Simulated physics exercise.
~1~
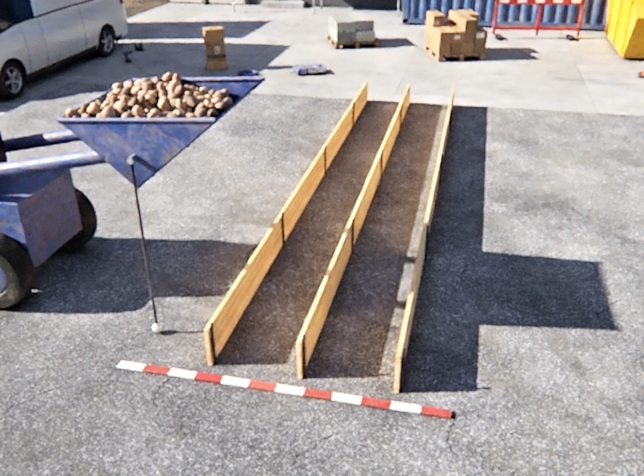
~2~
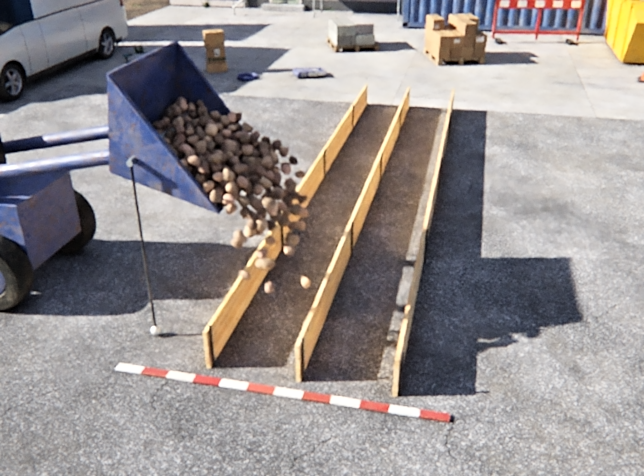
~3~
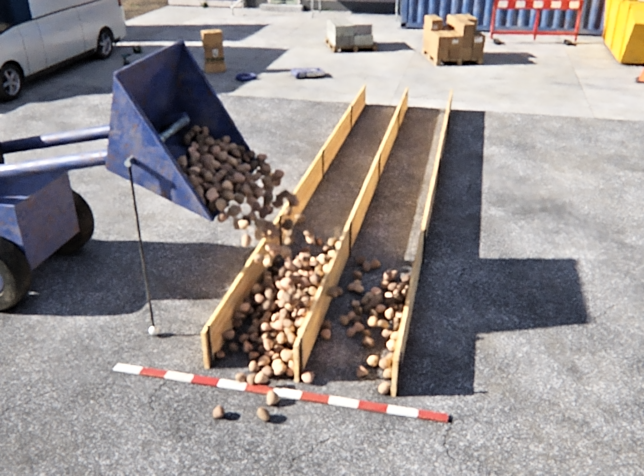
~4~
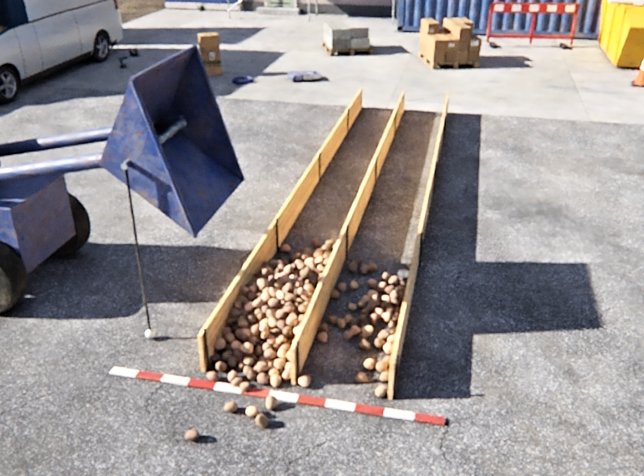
A blue loader bucket heaped with smooth brown stones tipped forward and poured them between three wooden boards on the tarmac, until it hung empty, with most of the stones piled in the left bay, fewer in the right, and a few beyond the striped staff.
